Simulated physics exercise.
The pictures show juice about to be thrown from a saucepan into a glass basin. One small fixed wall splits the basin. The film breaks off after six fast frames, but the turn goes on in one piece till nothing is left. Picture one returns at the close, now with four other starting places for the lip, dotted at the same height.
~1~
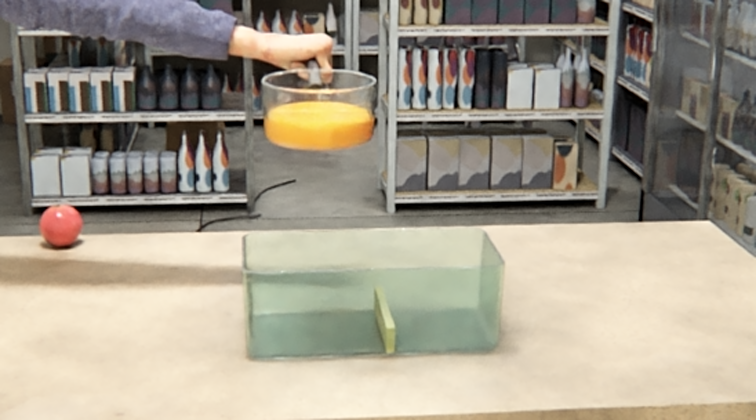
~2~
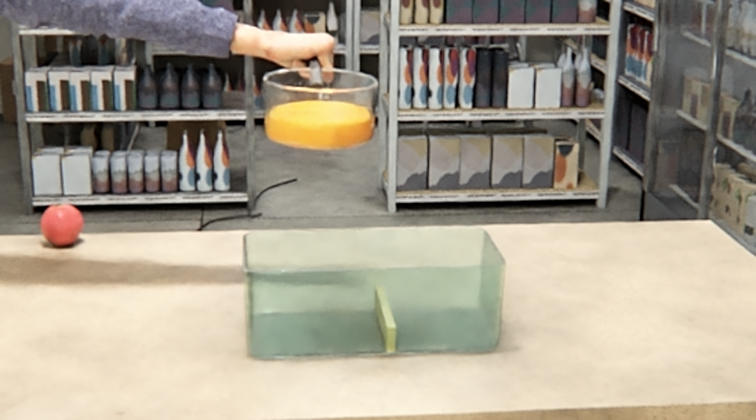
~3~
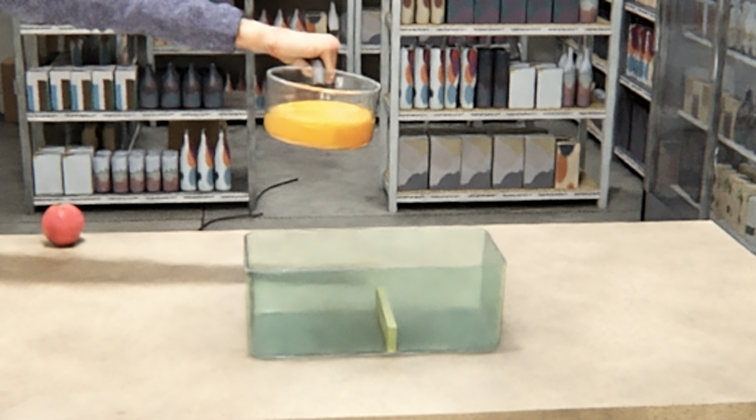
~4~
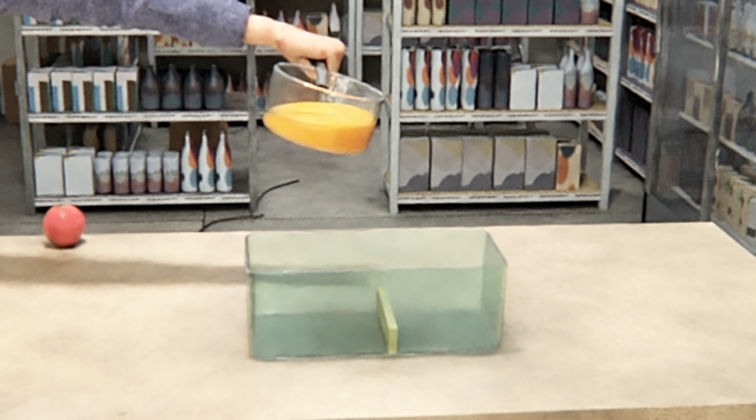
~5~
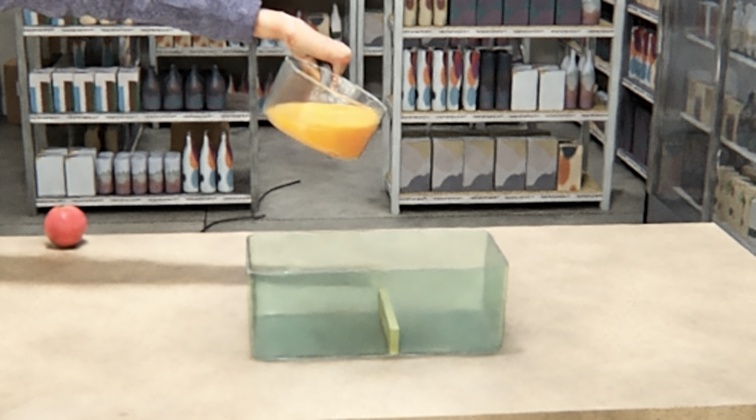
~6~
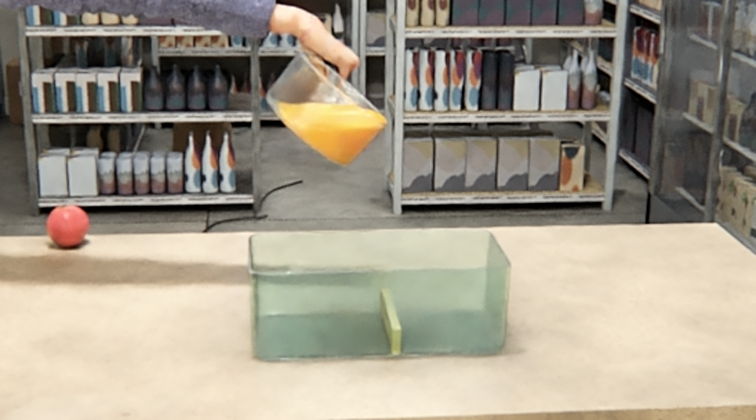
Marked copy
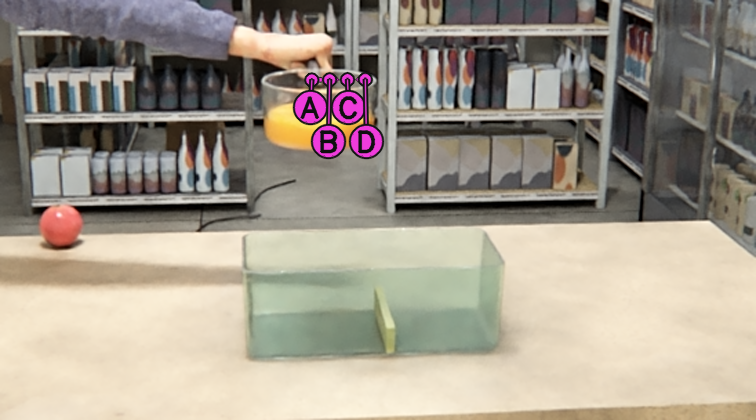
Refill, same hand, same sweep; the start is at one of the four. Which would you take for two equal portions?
It is C.
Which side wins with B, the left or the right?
The left one.
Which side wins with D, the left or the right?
More ends on the right.
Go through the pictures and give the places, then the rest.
The first picture shows upright, lip at (373, 79); basin from (247, 357) to (498, 348); top of the wall at (384, 306); nothing has left yet.
The second picture shows upright, lip at (375, 80); nothing has left yet.
The third picture shows tipped about 7°, lip at (378, 85); nothing has left yet.
The fourth picture shows tipped about 16°, lip at (382, 95); nothing has left yet.
The fifth picture shows tipped about 27°, lip at (384, 107); nothing has left yet.
The sixth picture shows tipped about 40°, lip at (385, 121); nothing has left yet.
On the marked copy, A at (311, 79); B at (329, 79); C at (347, 79); D at (365, 79).
With A, about 92 % ends left of the wall and 6 % right of it.
With B, about 78 % ends left of the wall and 20 % right of it.
With C, about 53 % ends left of the wall and 45 % right of it.
With D, about 31 % ends left of the wall and 68 % right of it.
